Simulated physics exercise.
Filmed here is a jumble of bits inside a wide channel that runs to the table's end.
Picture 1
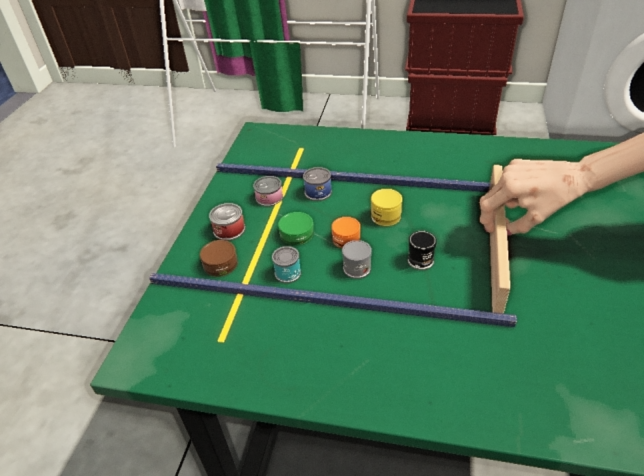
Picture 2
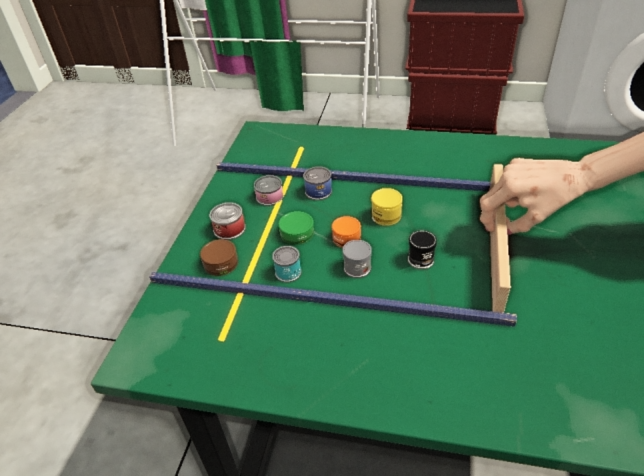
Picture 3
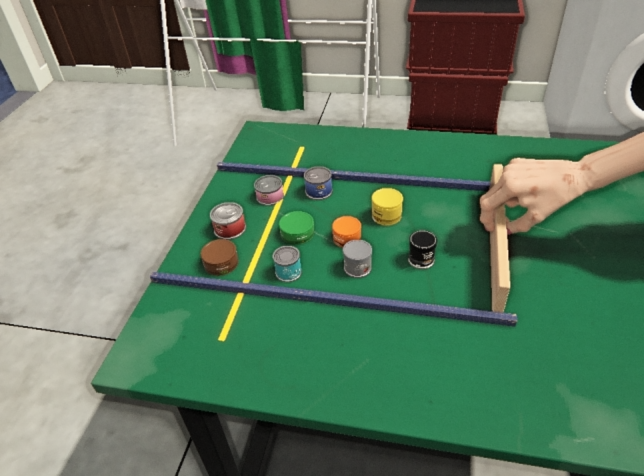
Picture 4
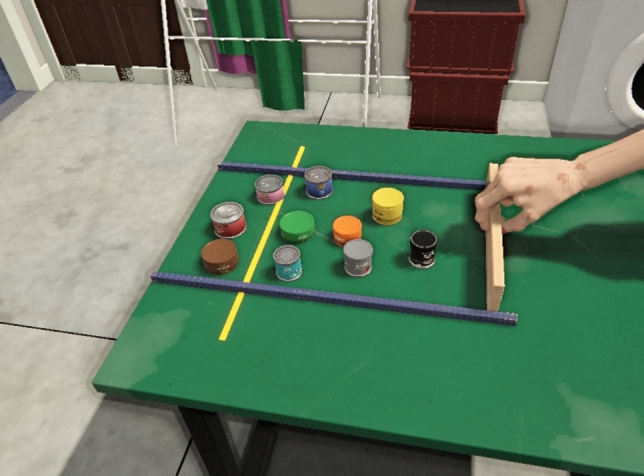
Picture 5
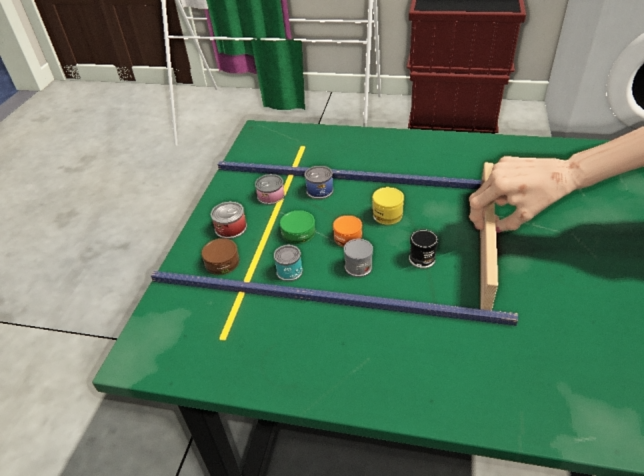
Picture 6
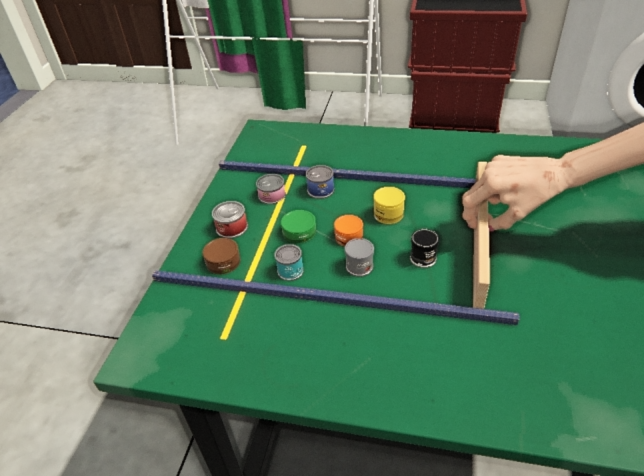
In this clip, a hand grips an upright wooden board at the right of a channel on a green table and slides it slightly left, while the colourful pots, tubs and tins around a yellow tape line stay still.
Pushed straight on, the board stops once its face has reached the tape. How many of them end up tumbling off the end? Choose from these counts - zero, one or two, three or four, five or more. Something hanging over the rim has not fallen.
Count: Zero.
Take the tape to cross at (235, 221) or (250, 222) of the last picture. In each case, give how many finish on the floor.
Counts per try: 1; 1.
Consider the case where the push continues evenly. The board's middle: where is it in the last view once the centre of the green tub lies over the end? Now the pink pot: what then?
The middle is at (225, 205) when it's the green tub, and at (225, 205) when it's the pink pot.
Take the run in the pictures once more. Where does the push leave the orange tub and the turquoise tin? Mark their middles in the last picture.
About (259, 216), and the other about (236, 267).
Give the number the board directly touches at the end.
It touches 6.
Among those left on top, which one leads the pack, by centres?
It's the red pot.
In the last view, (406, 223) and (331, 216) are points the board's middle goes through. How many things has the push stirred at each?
I make it 1 at the first spot and 6 at the other.
Soon after, none off yet; red pot at rest near (230, 220); brown tub at rest near (222, 256); pink pot at rest near (271, 189).
In the end, the number that fall off is zero.
